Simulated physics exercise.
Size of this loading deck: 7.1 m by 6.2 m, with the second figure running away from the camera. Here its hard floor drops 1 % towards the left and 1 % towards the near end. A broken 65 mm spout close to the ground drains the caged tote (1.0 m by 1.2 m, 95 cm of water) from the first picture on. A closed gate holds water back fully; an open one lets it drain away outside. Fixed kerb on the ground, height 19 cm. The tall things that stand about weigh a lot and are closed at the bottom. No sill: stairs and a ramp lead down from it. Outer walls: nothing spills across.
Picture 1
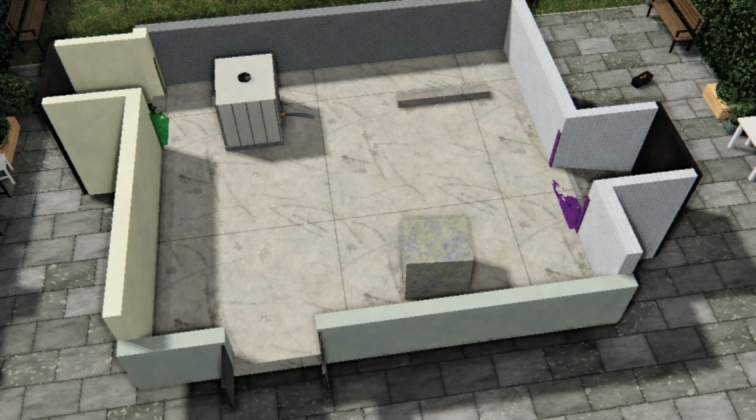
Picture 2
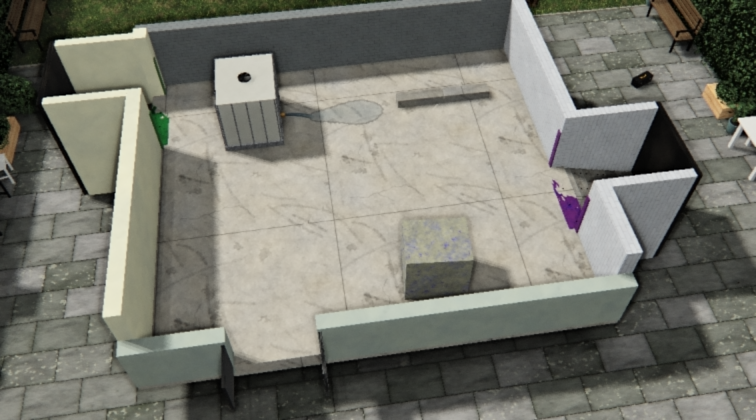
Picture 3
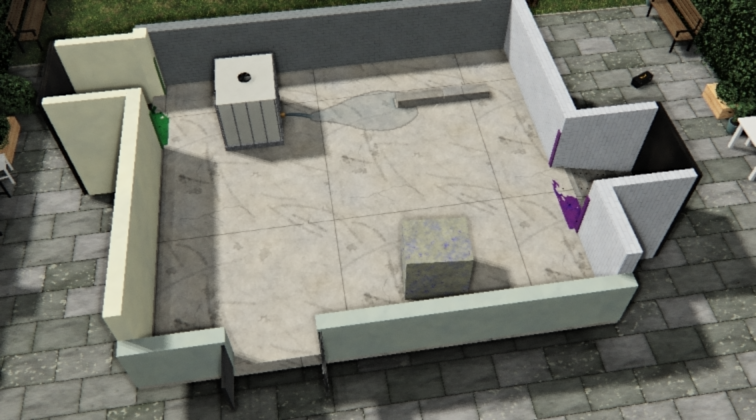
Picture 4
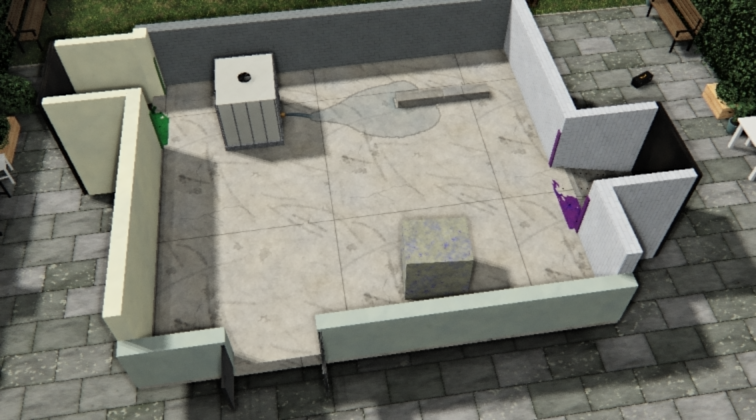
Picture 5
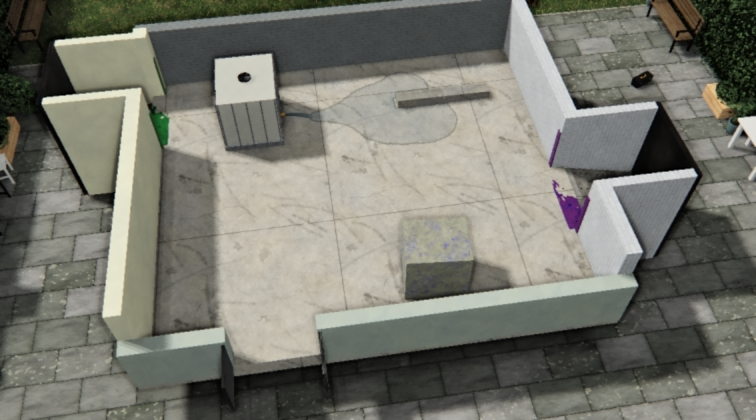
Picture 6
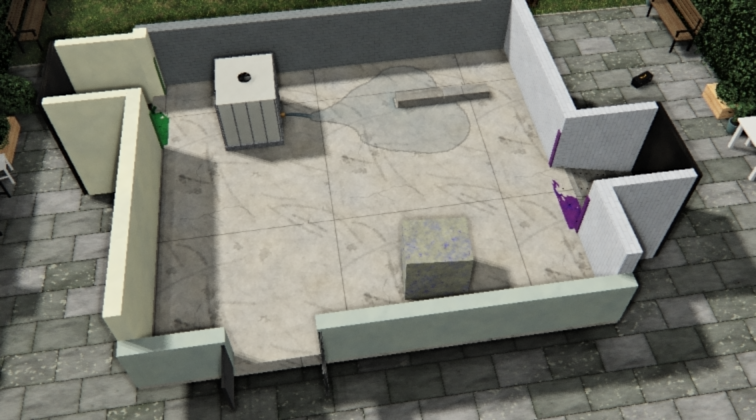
Water spread across the pale floor of a walled, roofless space from a spout on a ribbed box, first reaching right in a narrow sheet, then widening into a rounded puddle around a long, low bar.
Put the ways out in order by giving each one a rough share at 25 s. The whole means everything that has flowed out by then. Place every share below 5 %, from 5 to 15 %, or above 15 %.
The share of the gateway is less than 5 %. The share of the flight of stairs down (marked green) is not even 5 %. The share of the ramp down (marked purple) is not even 5 %.
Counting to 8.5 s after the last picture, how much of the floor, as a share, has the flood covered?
30 %.
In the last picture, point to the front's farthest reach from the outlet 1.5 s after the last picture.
Roughly at (482, 150).
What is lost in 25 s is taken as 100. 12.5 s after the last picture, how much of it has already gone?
Share by that time: About 0 %.
Then, 1.5 s after the last picture water covers 10 % of the floor and is deepest (4 cm) near (394, 105); gone so far, the gateway 0 %, the flight of stairs down (marked green) 0 %, the ramp down (marked purple) 0 %.
Then, 4.5 s after the last picture water covers 20 % of the floor and is deepest (4 cm) near (394, 105); gone so far, the gateway 0 %, the flight of stairs down (marked green) 0 %, the ramp down (marked purple) 0 %.
Then, 8.5 s after the last picture water covers 30 % of the floor and is deepest (4 cm) near (394, 105); gone so far, the gateway 0 %, the flight of stairs down (marked green) 0 %, the ramp down (marked purple) 0 %.
Then, 12.5 s after the last picture water covers 35 % of the floor and is deepest (4 cm) near (394, 105); gone so far, the gateway 0 %, the flight of stairs down (marked green) 0 %, the ramp down (marked purple) 0 %.
Then, 21.5 s after the last picture water covers 55 % of the floor and is deepest (4 cm) near (394, 105); gone so far, the gateway 2 %, the flight of stairs down (marked green) 0 %, the ramp down (marked purple) 0 %.
